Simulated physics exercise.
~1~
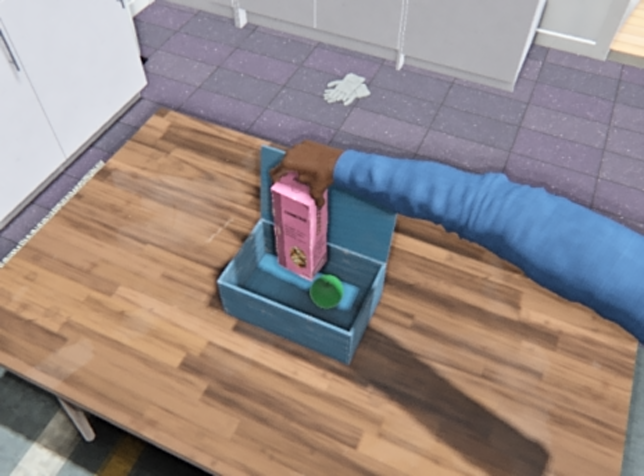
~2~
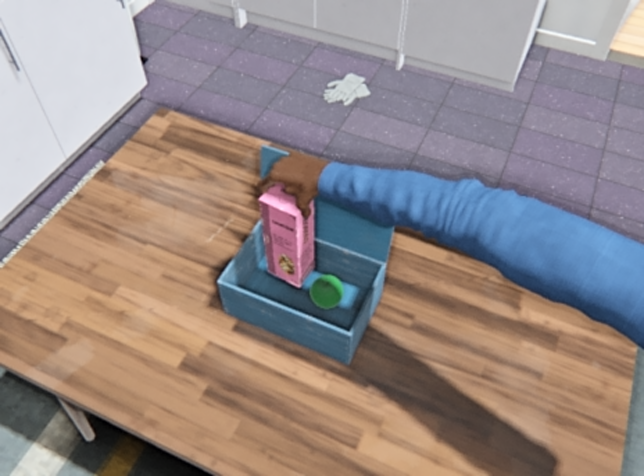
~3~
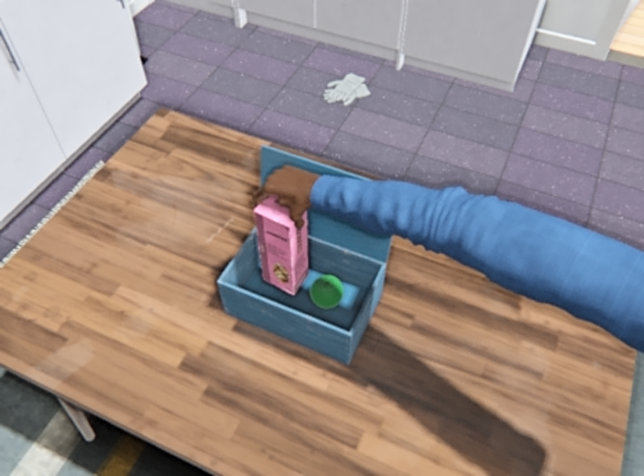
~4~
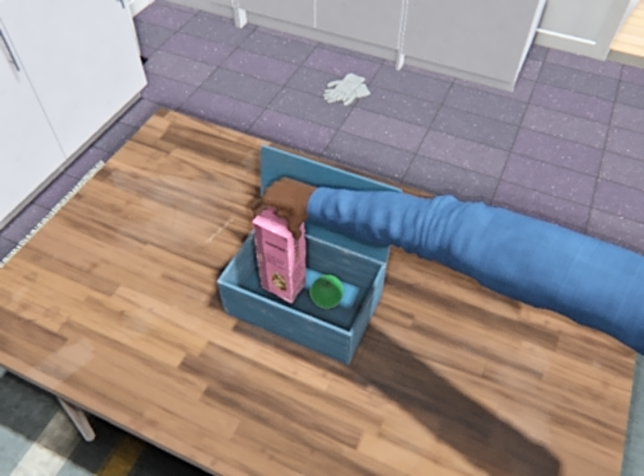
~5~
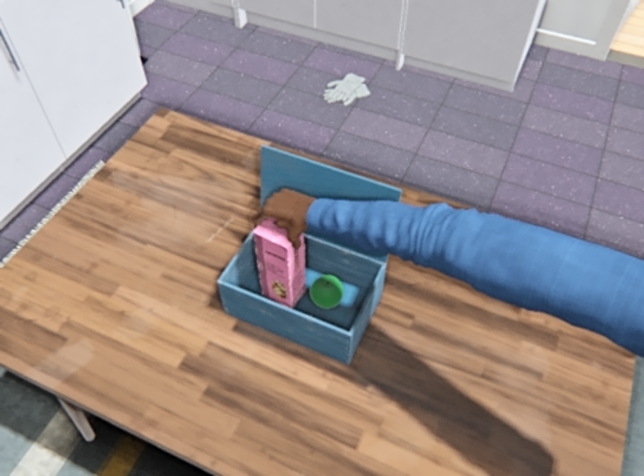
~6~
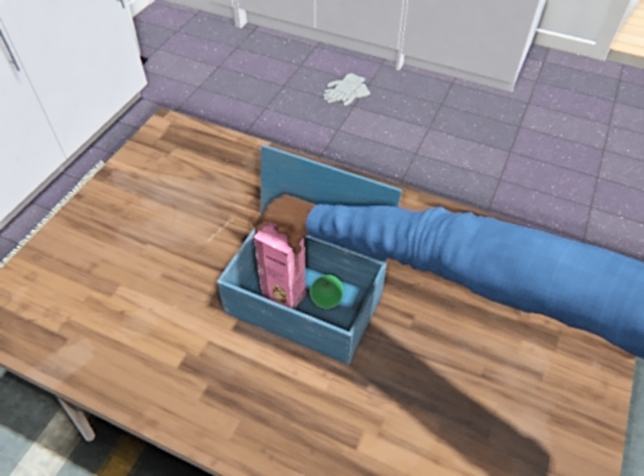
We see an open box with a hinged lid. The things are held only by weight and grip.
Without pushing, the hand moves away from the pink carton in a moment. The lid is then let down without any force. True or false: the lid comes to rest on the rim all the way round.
False, it is held up.
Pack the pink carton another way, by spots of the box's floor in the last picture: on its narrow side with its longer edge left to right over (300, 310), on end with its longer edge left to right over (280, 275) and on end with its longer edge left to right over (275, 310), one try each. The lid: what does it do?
First, it closes; second, it stays ajar; third, it stays ajar.
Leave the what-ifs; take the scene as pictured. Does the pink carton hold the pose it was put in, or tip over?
At the finish it holds its orientation.
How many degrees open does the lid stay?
Close to 55 degrees.
Then, 1.20 s on from there, lid starting down.
Then, 1.50 s on from there, lid 66° above the rim.
In the end, lid 57° above the rim; both unmoved. At the end, from the last picture's camera, pink carton near (281, 269).
